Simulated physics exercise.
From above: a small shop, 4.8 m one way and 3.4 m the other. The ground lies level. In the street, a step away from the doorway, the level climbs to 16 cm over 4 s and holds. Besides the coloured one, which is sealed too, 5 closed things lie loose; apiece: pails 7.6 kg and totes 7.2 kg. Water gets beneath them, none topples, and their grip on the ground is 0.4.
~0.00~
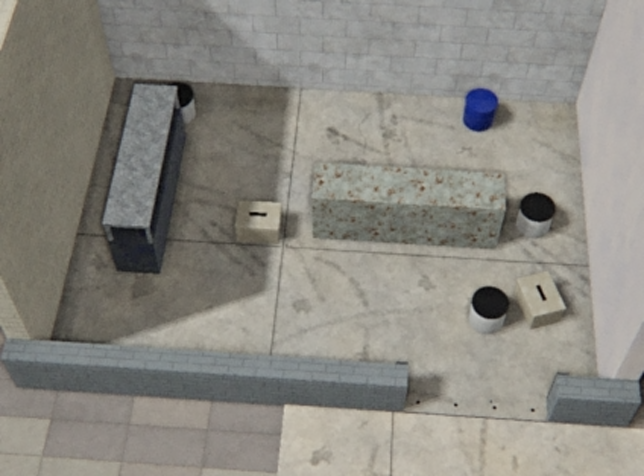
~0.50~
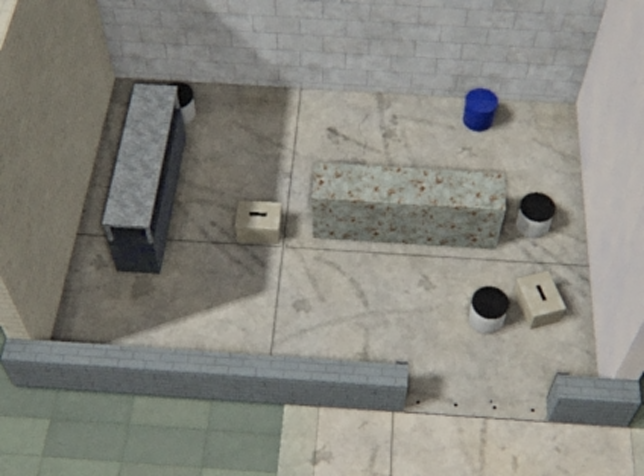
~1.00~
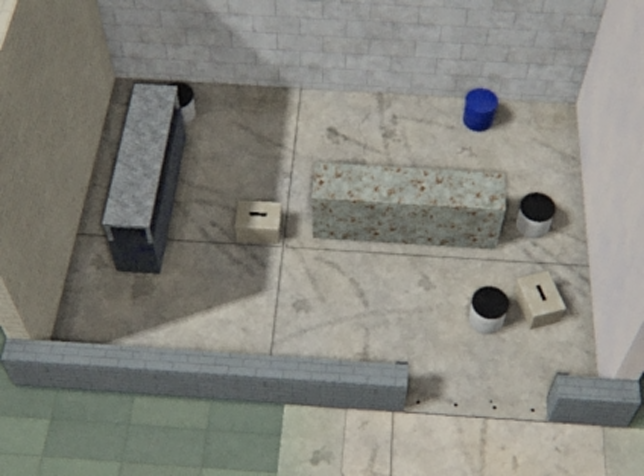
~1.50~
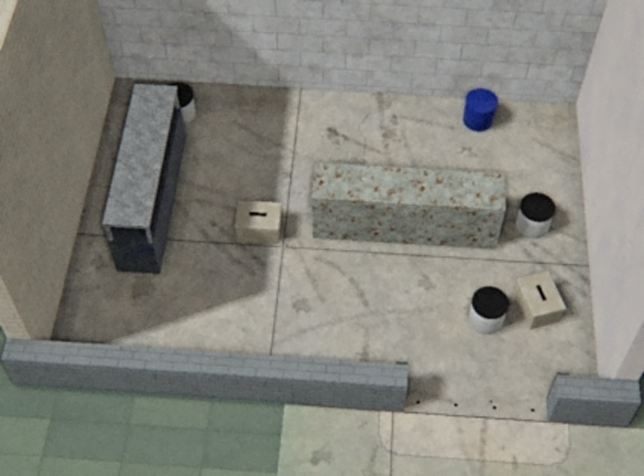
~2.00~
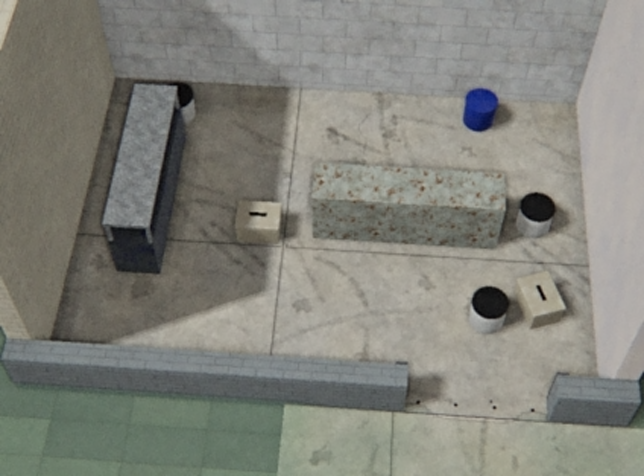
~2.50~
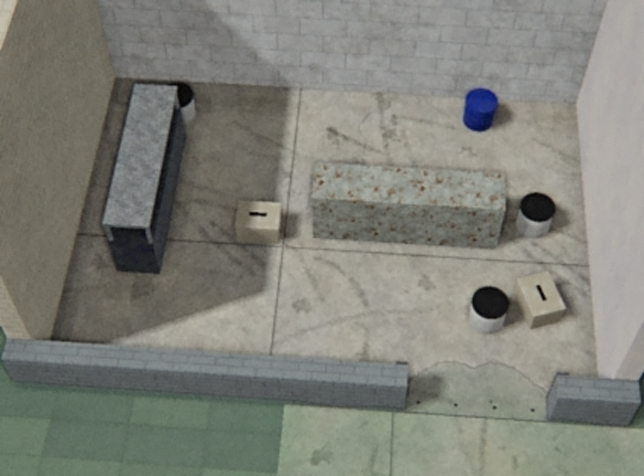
Greenish water spreads over the street paving and creeps in through the shop's doorway.
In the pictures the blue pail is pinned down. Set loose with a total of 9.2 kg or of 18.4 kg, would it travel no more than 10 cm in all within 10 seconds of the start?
Verdict: Only the larger load is enough.
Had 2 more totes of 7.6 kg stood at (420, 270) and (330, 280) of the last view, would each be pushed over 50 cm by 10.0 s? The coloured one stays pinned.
In that order: Past it, more.
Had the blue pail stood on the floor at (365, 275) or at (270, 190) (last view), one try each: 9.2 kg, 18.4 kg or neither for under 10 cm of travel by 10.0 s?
In that order: It takes the larger; either load holds.
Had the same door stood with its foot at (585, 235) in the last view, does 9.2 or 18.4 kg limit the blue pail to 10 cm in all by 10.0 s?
In that case the lower weight is enough.
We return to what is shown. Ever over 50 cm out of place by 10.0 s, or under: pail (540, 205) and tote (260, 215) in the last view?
In turn: More, under.
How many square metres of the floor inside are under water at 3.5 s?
About 1.5 m2.
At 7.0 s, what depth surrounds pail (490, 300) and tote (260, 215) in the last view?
Roughly 6 and 2 cm.
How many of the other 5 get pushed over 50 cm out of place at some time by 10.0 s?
I count 3.
After 3.5 s the blue pail would be 0 cm from its start with 9.2 kg and 0 cm from its start with 18.4 kg; 0 cm of water round it then.
After 4.5 s the blue pail would be 0 cm from its start with 9.2 kg and 0 cm from its start with 18.4 kg; 0 cm of water round it then.
After 7.0 s the blue pail would be 0 cm from its start with 9.2 kg and 0 cm from its start with 18.4 kg; 1 cm of water round it then.
After 10.0 s the blue pail would be 32 cm from its start with 9.2 kg and 0 cm from its start with 18.4 kg; 7 cm of water round it then.
